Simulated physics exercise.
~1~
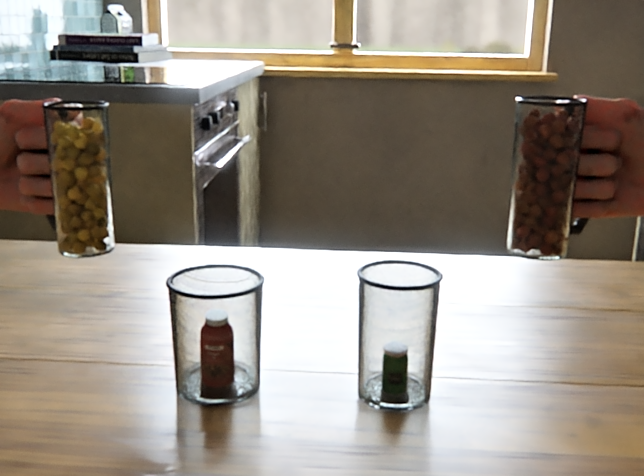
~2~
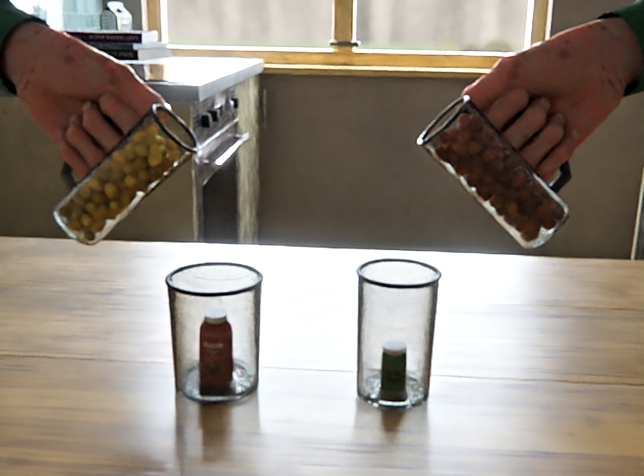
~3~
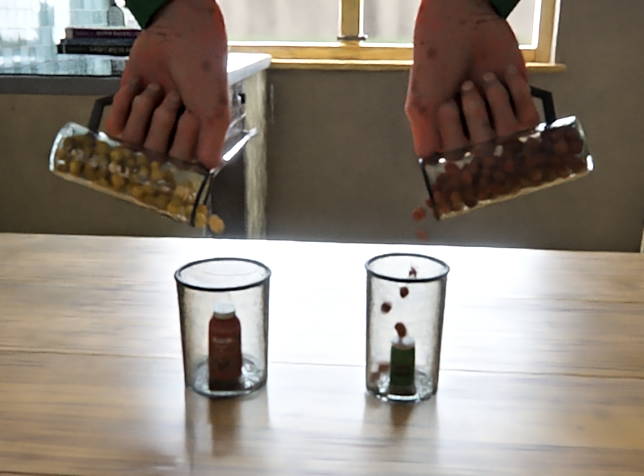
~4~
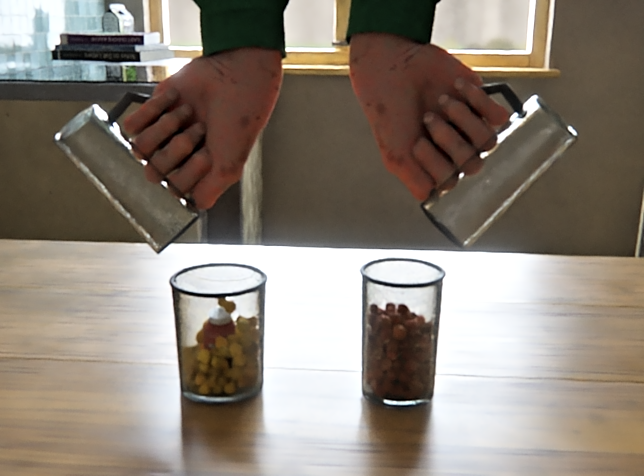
On a wooden table, two hands empty cups into glasses, burying only the right bottle.
